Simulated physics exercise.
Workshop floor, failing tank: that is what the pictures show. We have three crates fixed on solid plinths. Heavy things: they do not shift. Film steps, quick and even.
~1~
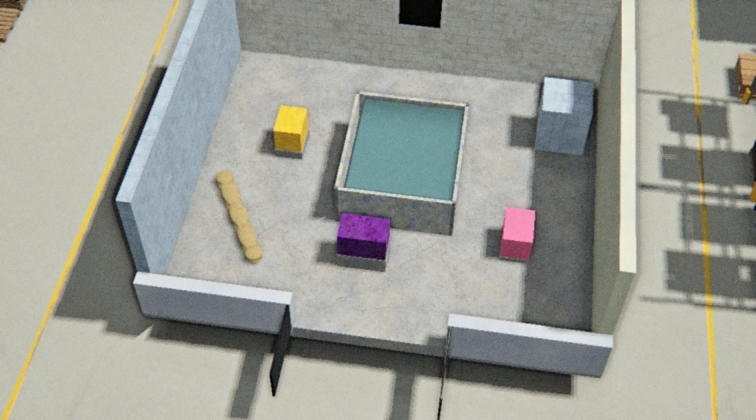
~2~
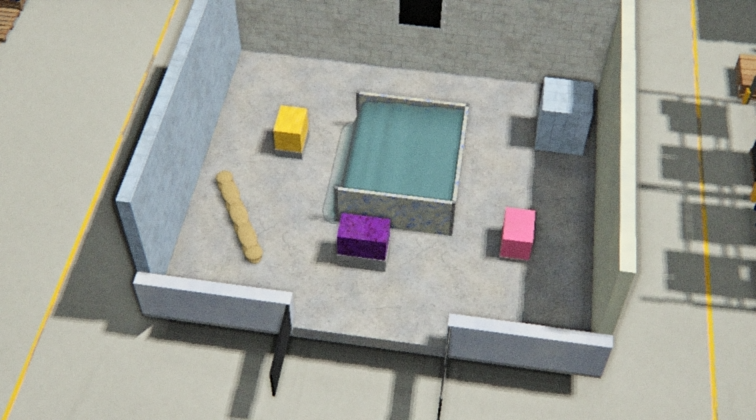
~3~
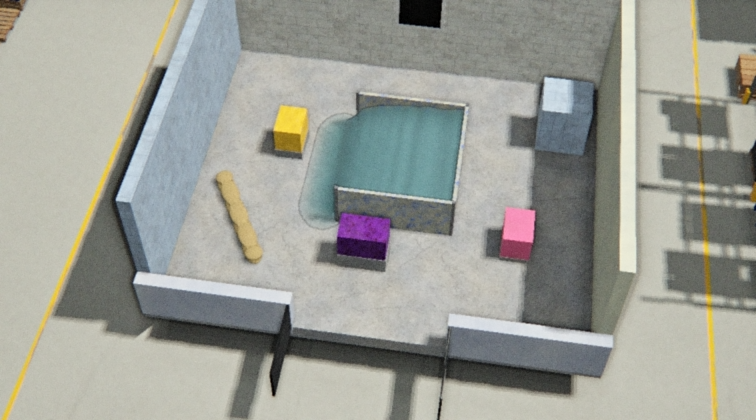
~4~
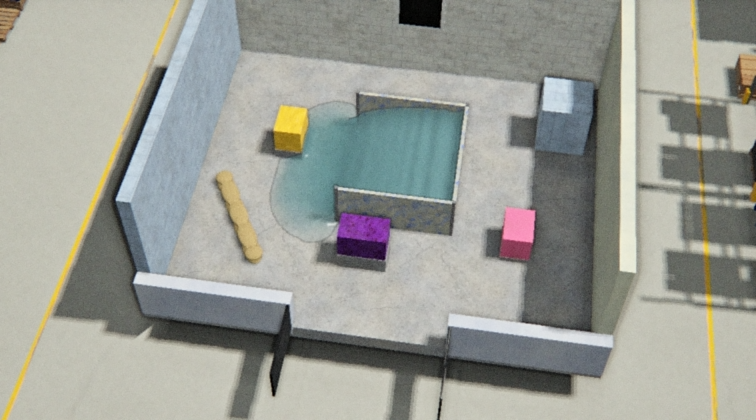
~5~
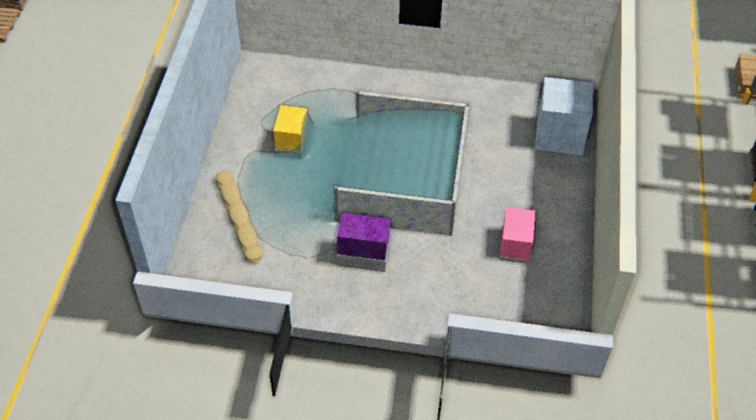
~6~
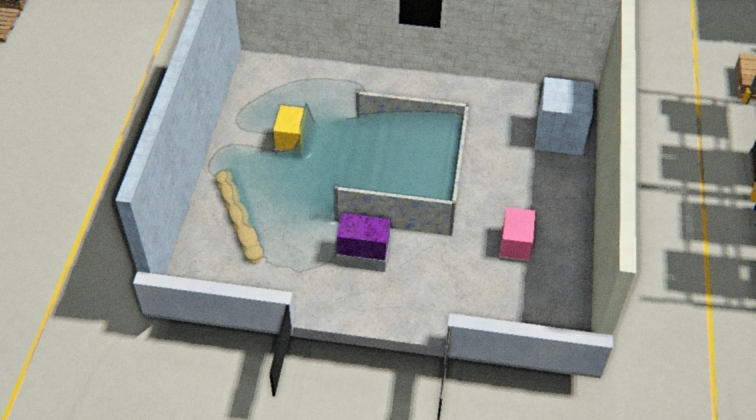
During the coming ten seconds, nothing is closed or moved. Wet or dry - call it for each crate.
Calls: Yellow crate - wet; pink crate - wet; purple crate - dry.
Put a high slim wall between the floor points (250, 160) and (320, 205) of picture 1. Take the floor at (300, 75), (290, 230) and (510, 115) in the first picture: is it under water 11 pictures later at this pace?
Taking the three spots in order: Soaked, soaked, spared.
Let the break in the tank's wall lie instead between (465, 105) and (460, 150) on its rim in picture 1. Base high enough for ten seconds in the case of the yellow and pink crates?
In short: The yellow one keeps dry, the pink one is topped.
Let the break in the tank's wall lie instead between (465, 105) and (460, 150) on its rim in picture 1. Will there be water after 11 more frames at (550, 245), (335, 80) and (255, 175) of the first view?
Taking the points one after the other, they come out inundated, not soaked and not soaked.
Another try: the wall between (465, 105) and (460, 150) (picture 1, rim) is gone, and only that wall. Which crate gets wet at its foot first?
My pick is the crate marked pink.
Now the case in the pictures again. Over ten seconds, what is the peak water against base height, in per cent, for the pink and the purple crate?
Roughly 140 and 50 per cent respectively.
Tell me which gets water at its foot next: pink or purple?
The one in purple it is.
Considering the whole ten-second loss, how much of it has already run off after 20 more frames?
My figure is about 15 in a hundred.
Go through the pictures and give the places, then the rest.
The first frame shows the open tank at (404, 148) is whole and still.
In the second frame, water pours out at (350, 162) and has run to a hidden place.
In the third frame, the front is at (341, 117), out from the gap at (350, 163).
In the fourth frame, the front is at (320, 108), out from the gap at (350, 164).
In the fifth frame, the front is at (302, 97), out from the gap at (350, 164).
In the sixth frame, the front is at (249, 108), out from the gap at (350, 165).
A moment on, water covers 35 % of the floor; the yellow crate water round its plinth, the pink crate not reached, the purple crate water round its plinth.
Next, water covers 45 % of the floor; the yellow crate water round its plinth, the pink crate not reached, the purple crate water round its plinth.
Then, water covers 55 % of the floor; the yellow crate water round its plinth, the pink crate not reached, the purple crate water round its plinth.
Later, water covers 90 % of the floor; the yellow crate water round its plinth, the pink crate water round its plinth, the purple crate water round its plinth.
In the end, water covers 100 % of the floor; the yellow crate was topped, the pink crate was topped, the purple crate stayed above the water.
